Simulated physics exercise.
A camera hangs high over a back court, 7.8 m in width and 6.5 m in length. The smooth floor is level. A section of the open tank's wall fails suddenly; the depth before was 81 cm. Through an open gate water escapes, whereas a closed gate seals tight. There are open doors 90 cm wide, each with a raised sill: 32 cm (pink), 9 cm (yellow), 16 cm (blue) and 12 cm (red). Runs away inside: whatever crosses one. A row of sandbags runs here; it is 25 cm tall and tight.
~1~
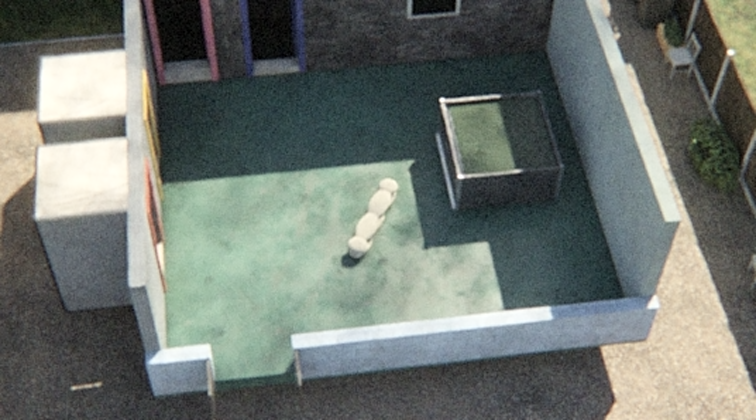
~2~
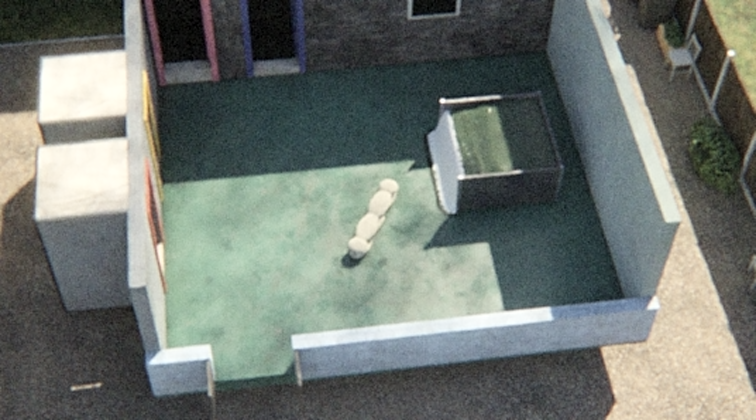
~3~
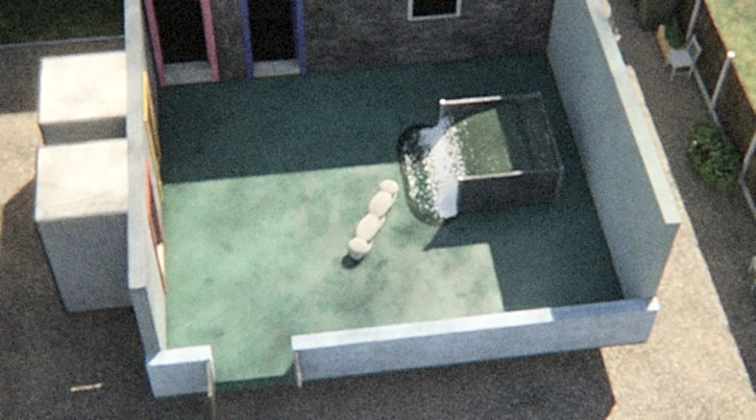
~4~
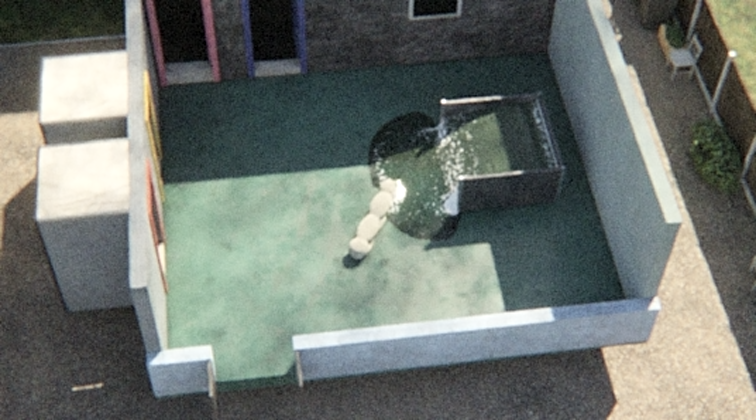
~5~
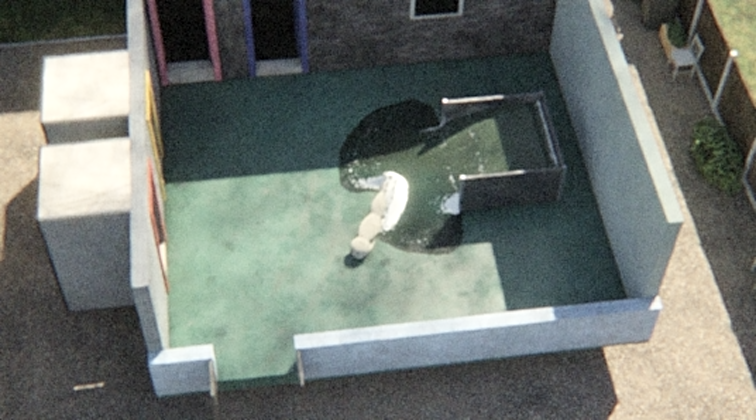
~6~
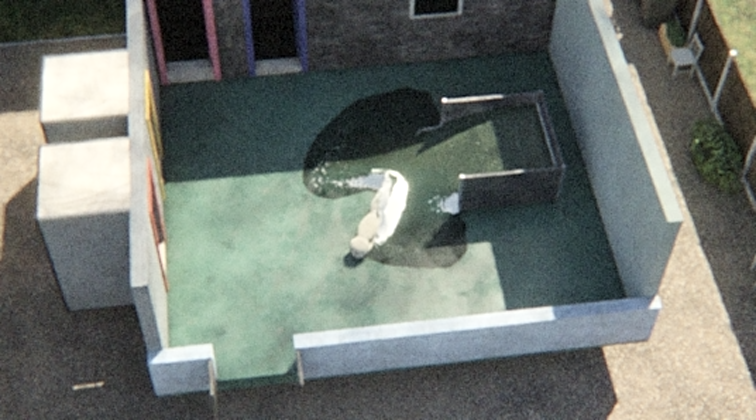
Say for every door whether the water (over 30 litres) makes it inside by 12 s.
As I see it, pink door: The total remains smaller than the cap; yellow door: The total grows larger than the cap; blue door: The total remains smaller than the cap; red door: The total remains smaller than the cap.
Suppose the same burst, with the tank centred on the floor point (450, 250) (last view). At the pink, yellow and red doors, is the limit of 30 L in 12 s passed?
Against the limit, the pink door stays within it, the yellow door stays within it and the red door exceeds it.
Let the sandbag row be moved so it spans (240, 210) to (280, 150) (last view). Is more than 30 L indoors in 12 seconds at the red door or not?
Then, at red, the limit is surpassed.
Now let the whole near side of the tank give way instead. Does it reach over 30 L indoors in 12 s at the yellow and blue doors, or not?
Outcome at yellow: Not exceeded; outcome at blue: Not exceeded.
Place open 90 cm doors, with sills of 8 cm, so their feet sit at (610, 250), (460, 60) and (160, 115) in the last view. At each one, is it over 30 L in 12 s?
Check each in turn: The first fails, the second fails, the third succeeds.
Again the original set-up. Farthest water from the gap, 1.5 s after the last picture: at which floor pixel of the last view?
Somewhere about (159, 84).
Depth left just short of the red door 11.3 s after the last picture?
I'd put it near 5.0 cm.
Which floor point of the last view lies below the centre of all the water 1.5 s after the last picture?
(361, 180).
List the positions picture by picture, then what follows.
The first picture shows the open tank at (500, 136) is whole and still, 81 cm deep.
In the second picture, water pours out at (451, 159) and has run 1.0 m, to (454, 214); typically 7 cm deep outside, 81 cm at the open tank's back.
In the third picture, the front is at (413, 130), 1.2 m from the gap at (451, 163); 1.6 m2 of floor is under water; 79 cm left at the back of the open tank.
In the fourth picture, the front is at (418, 234), 1.6 m from the gap at (451, 164); 3.1 m2 of floor is under water; 71 cm left at the back of the open tank.
In the fifth picture, water pours out at (453, 163) and has run 2.0 m, to (345, 152); typically 9 cm deep outside, 70 cm at the open tank's back.
In the sixth picture, the front is at (308, 173), 2.6 m from the gap at (452, 163); 6.6 m2 of floor is under water; 66 cm left at the back of the open tank.
Then, 0.7 s after the last picture water covers 40 % of the floor and is deepest (41 cm) near (393, 185); pink door not reached, yellow door 6 cm at the sill, 0 L in, blue door not reached, red door not reached.
Then, 1.5 s after the last picture water covers 55 % of the floor and is deepest (28 cm) near (404, 192); pink door 10 cm at the sill, 0 L in, yellow door 19 cm at the sill, 49 L in, blue door 13 cm at the sill, 0 L in, red door 3 cm at the sill, 0 L in.
Then, 2.8 s after the last picture water covers 65 % of the floor and is deepest (28 cm) near (216, 86); pink door 25 cm at the sill, 3 L in, yellow door 16 cm at the sill, 119 L in, blue door 13 cm at the sill, 0 L in, red door 10 cm at the sill, 0 L in.
Then, 6.3 s after the last picture water covers 85 % of the floor and is deepest (12 cm) near (170, 373); pink door 6 cm at the sill, 3 L in, yellow door 6 cm at the sill, 149 L in, blue door 6 cm at the sill, 1 L in, red door 10 cm at the sill, 1 L in.
Then, 11.3 s after the last picture water covers 100 % of the floor and is deepest (8 cm) near (553, 258); pink door 3 cm at the sill, 3 L in, yellow door 4 cm at the sill, 149 L in, blue door 4 cm at the sill, 1 L in, red door 5 cm at the sill, 1 L in.
